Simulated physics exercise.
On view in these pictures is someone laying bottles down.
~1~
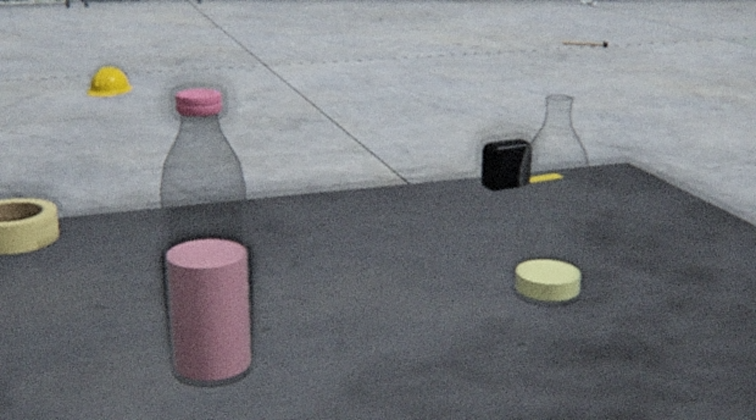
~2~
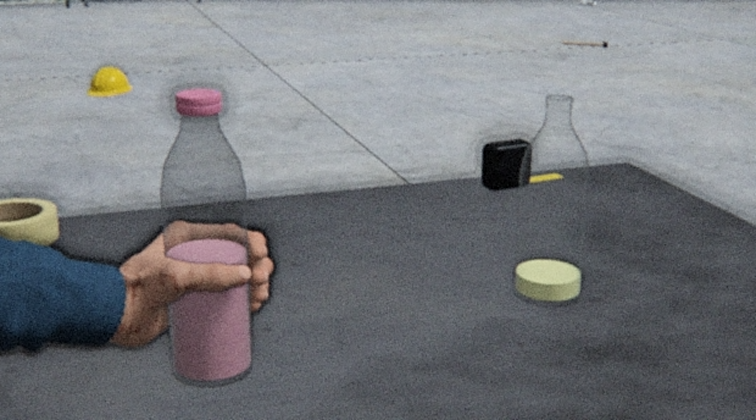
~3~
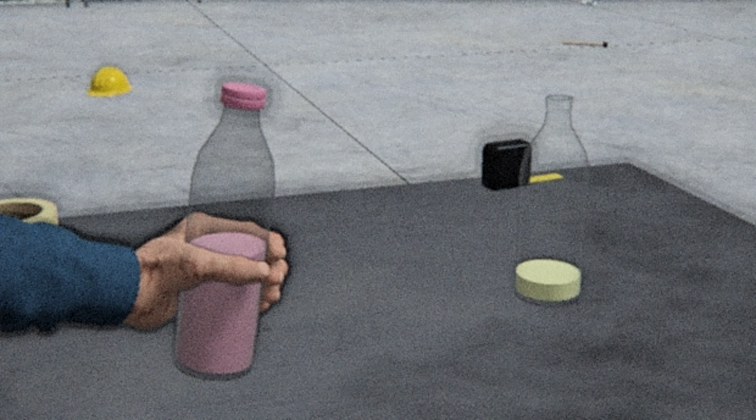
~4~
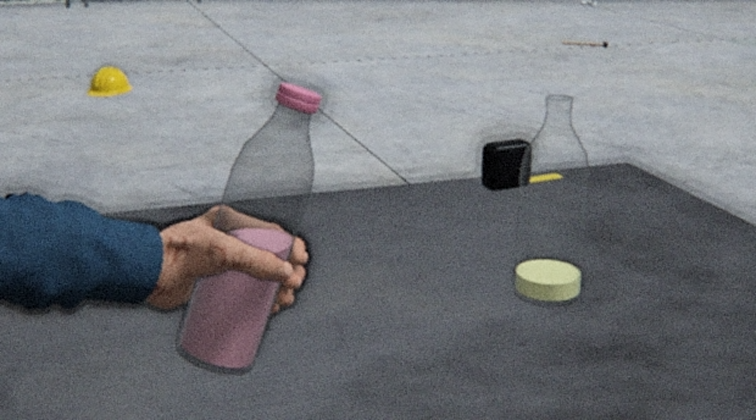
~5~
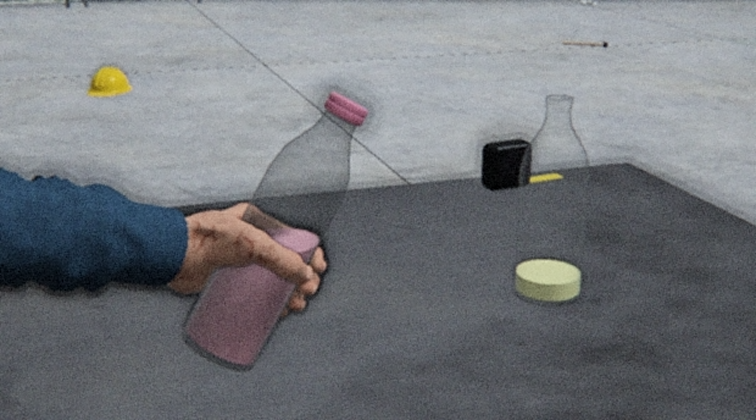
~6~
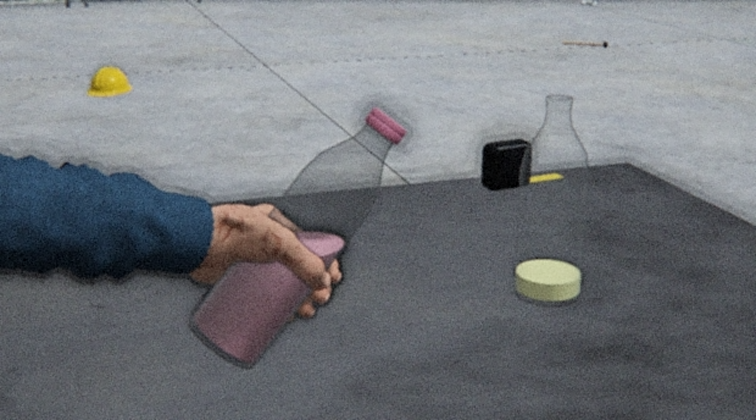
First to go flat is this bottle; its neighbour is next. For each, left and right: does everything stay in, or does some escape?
Left - everything stays, right - everything stays.
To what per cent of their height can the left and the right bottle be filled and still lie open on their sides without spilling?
First: 24 percent; second: 26 percent.
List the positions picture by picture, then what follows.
Both stand upright; left bottle (206, 235) about half full, capped; right bottle (553, 196) nearly empty, open, in the first picture.
A hand takes the left bottle; left bottle about half full, surface at (207, 255); right bottle nearly empty, surface at (548, 273), in the second picture.
The left bottle tips; left bottle (228, 229) about half full; right bottle (553, 196) nearly empty, in the third picture.
The left bottle tips; left bottle about half full, surface at (251, 243); right bottle nearly empty, surface at (548, 273), in the fourth picture.
The left bottle tips; left bottle (283, 226) tipped 30°; right bottle (553, 196) nearly empty, in the fifth picture.
The left bottle tips; left bottle (306, 231) tipped 40°, capped; right bottle nearly empty, surface at (548, 273), open, in the sixth picture.
Shortly, the left bottle is nearly down; left bottle, no leak.
Then, the left bottle lies flat; left bottle, no leak.
At the finish, both lie flat; left bottle, no leak; right bottle, no leak.
